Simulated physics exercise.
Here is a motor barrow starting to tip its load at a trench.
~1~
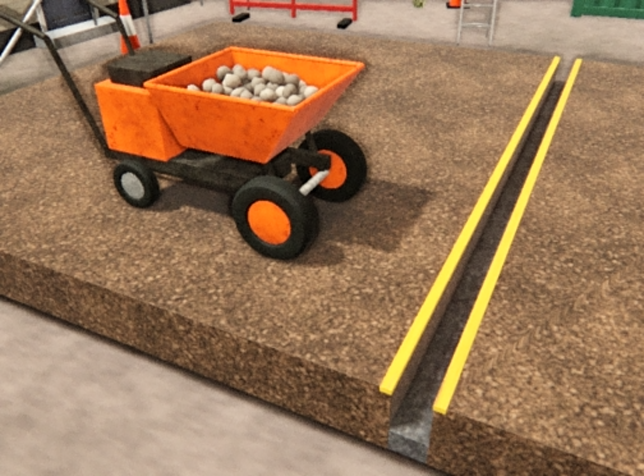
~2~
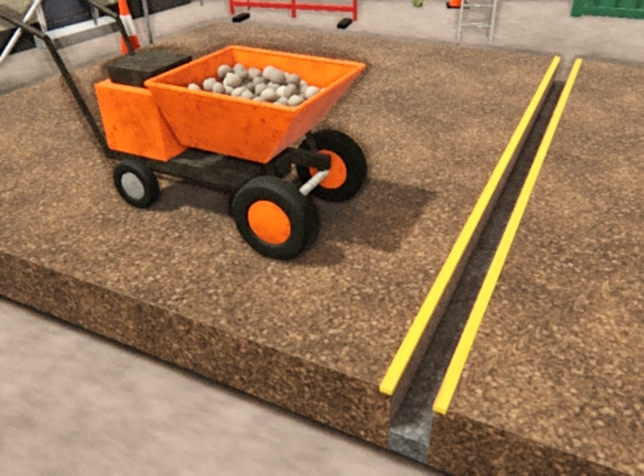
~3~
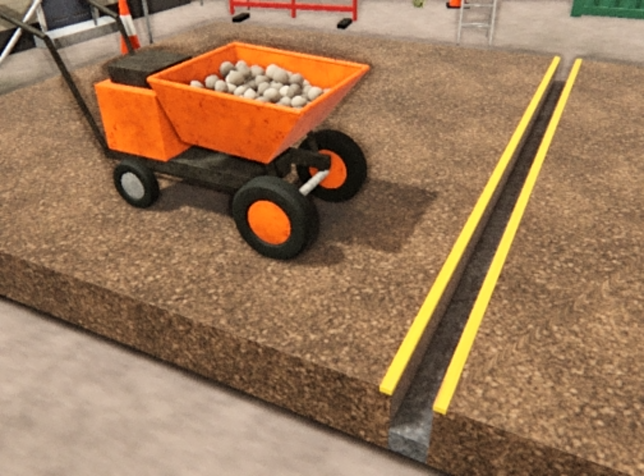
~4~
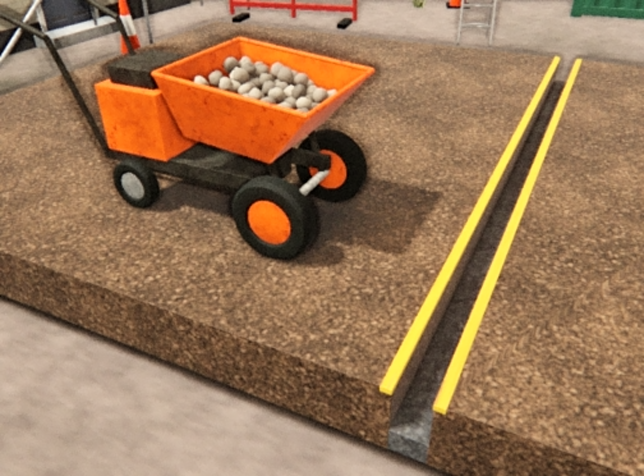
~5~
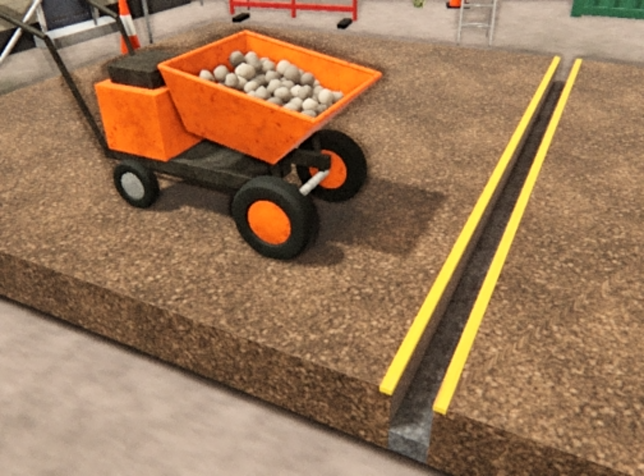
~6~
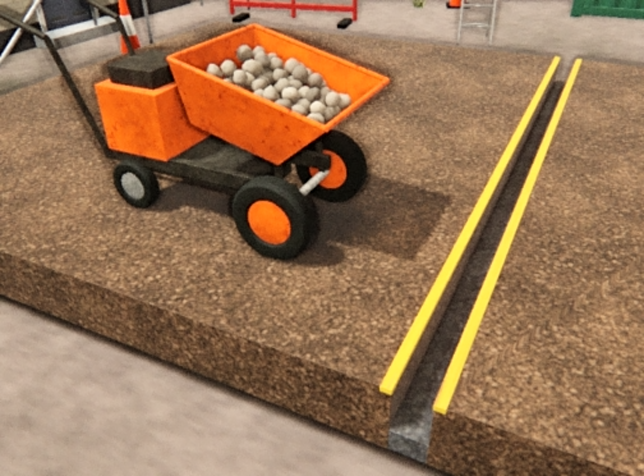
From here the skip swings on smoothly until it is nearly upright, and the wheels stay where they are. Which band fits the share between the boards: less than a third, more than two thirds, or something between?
In the trench: Between a third and two thirds.
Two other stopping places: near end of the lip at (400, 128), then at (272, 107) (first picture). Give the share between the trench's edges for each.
Near 0 % and 40 %.
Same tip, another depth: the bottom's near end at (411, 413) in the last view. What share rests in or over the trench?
It comes to 40 per cent or so.
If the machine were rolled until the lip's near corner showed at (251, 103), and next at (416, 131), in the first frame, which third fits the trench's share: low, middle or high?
First under a third, then below one third.
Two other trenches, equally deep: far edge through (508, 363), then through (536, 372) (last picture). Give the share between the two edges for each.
About 70 and 70 per cent.
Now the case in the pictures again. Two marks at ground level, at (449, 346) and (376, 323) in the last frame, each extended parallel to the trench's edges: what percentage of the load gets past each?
In turn 10 and 90 in a hundred.
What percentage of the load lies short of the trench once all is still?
Roughly 35 in a hundred.
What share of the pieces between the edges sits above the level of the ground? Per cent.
Some 15 per cent.
Soon, skip tipped steeply; all in the skip.
A while on, skip tipped steeply; nearly all in the skip; a stray few short of the trench; a stray few falling.
Towards the end, skip tipped right over; about a third in the skip; about a quarter short of the trench; about a third in or heaped over the trench; a small part beyond it; a stray few falling.
Finally, skip tipped right over; about a third short of the trench; about half in or heaped over the trench; a small part beyond it.
